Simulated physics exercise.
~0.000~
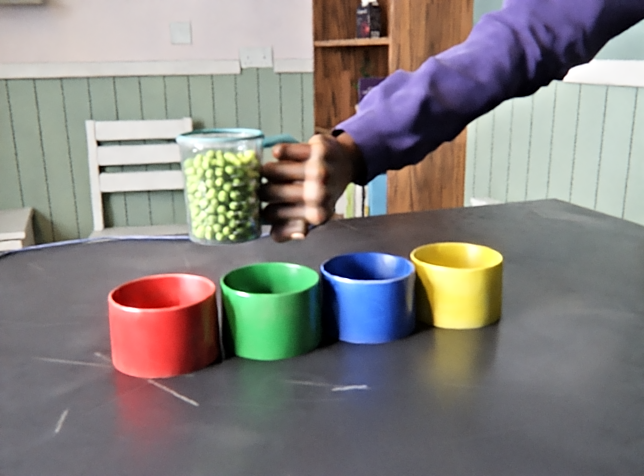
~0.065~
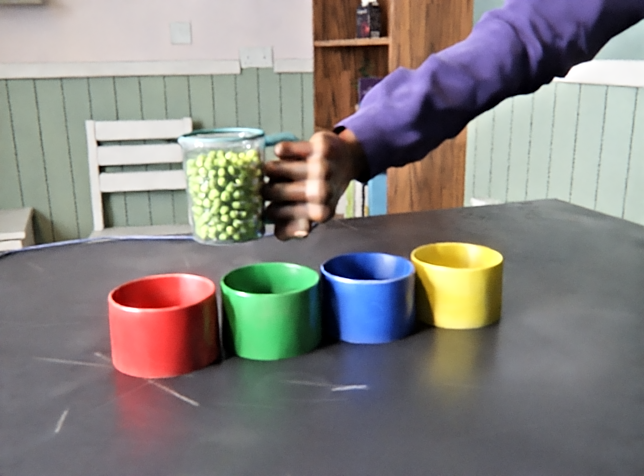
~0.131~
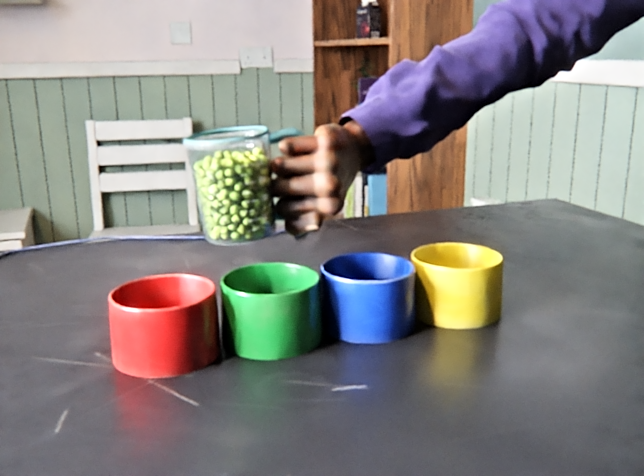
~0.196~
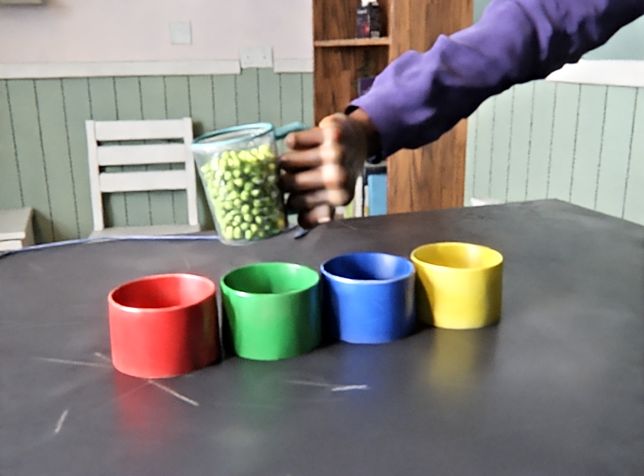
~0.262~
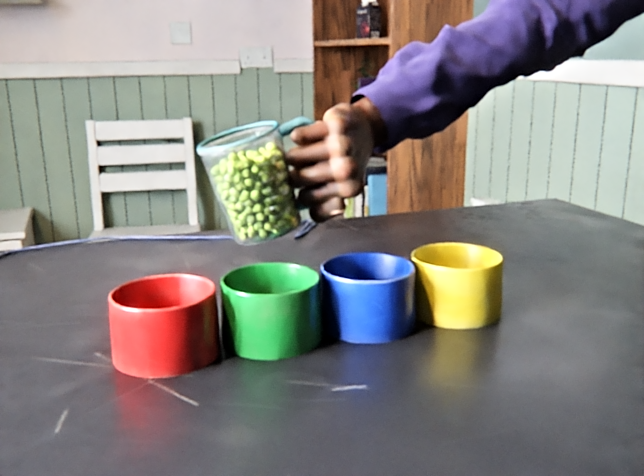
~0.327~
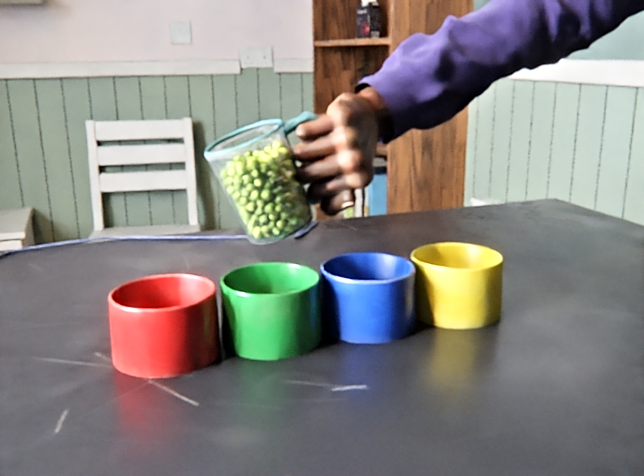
A hand holding a clear cup of green peas moves slightly right while tilting it left.
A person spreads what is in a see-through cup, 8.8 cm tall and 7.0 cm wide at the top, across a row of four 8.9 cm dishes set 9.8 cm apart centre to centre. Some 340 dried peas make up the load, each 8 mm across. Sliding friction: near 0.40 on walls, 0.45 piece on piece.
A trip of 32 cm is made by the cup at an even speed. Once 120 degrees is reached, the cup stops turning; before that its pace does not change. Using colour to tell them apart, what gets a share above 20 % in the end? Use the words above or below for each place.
Red dish: Below; blue dish: Above; green dish: Below; yellow dish: Below; counter: Below.
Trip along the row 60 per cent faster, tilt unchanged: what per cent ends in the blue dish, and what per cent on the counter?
Then: Blue 0; counter 0.
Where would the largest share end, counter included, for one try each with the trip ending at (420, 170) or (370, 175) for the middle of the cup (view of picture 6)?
First try: Blue; second try: Green.
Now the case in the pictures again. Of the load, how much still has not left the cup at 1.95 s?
0 %.
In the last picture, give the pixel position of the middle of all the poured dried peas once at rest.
Near (373, 302).
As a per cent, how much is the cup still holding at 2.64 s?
About 0 percent.
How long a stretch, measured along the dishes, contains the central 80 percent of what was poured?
6 cm.
Then, at 1.30 s, tilt 96 degrees; cup holds 95 %, blue 5 %.
After 1.95 s, tilt 120 degrees; cup holds 0 %, blue 85 %, yellow 5 %.
After 2.64 s, tilt 120 degrees; cup holds 0 %, blue 85 %, yellow 5 %.
At rest (2.9 s), red 0 %, blue 85 %, green 0 %, yellow 5 %, counter 5 %.
